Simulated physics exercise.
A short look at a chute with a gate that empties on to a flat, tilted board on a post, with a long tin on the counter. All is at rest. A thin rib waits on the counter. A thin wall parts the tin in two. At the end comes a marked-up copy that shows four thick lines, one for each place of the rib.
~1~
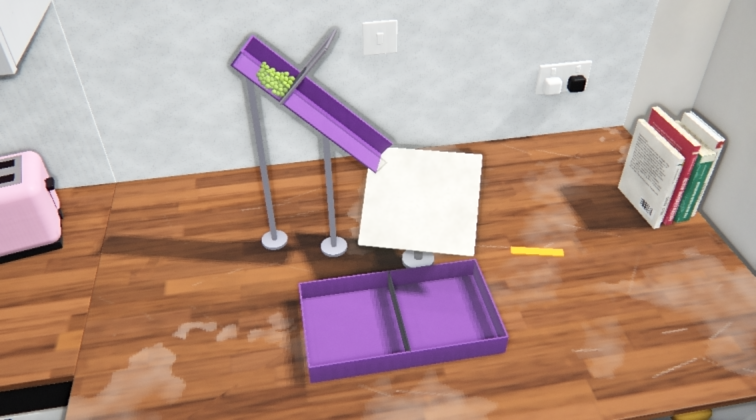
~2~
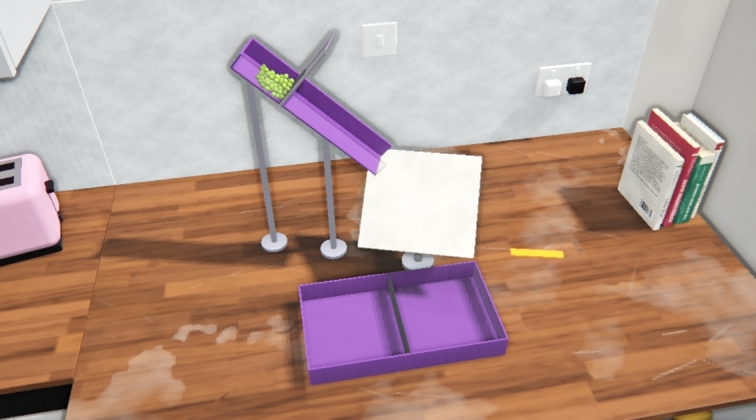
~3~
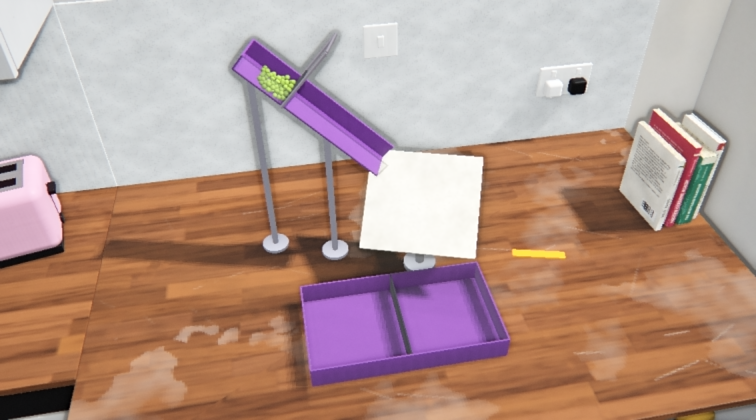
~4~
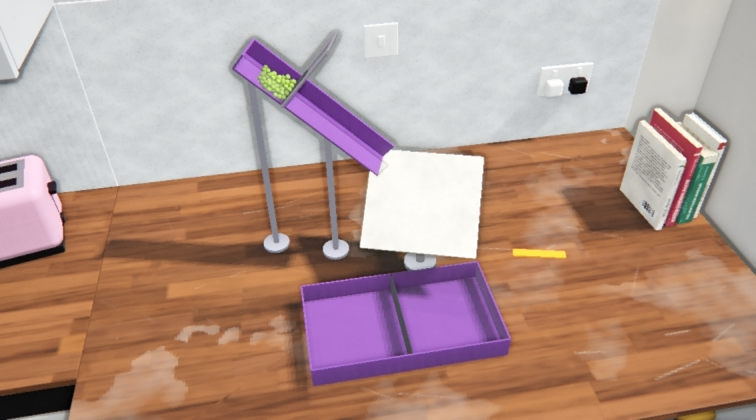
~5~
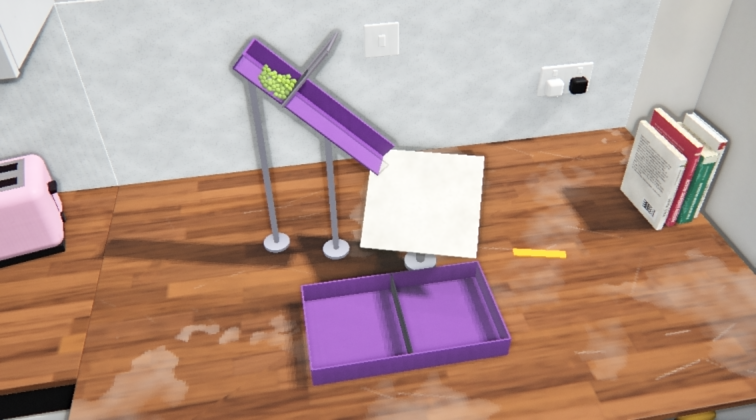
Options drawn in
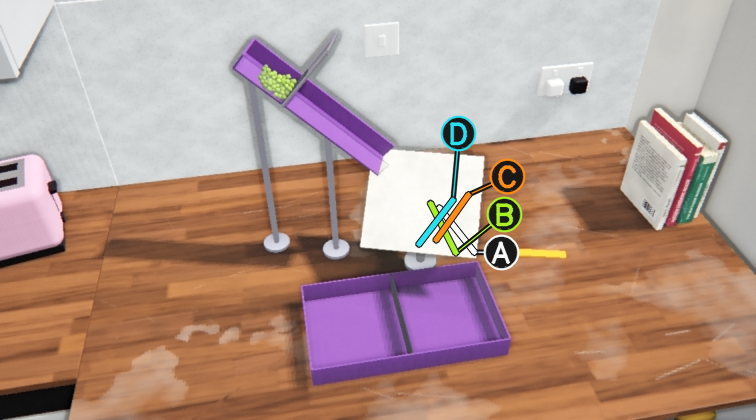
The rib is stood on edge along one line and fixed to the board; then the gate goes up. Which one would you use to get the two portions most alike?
It is D.
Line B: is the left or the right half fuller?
Right.
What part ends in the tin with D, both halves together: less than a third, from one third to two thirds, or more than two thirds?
It is more than two thirds.
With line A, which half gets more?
The right half.
On the marked copy, line A from (439, 207) to (474, 252); line B from (430, 203) to (455, 253); line C from (468, 194) to (436, 240); line D from (453, 200) to (418, 244).
For line A, of what is caught, only a few in the left half, all but a few in the right.
For line B, of what is caught, only a few in the left half, all but a few in the right.
For line C, of what is caught, a small share in the left half, all but a few in the right.
For line D, of what is caught, close to two thirds in the left half, close to a third in the right.
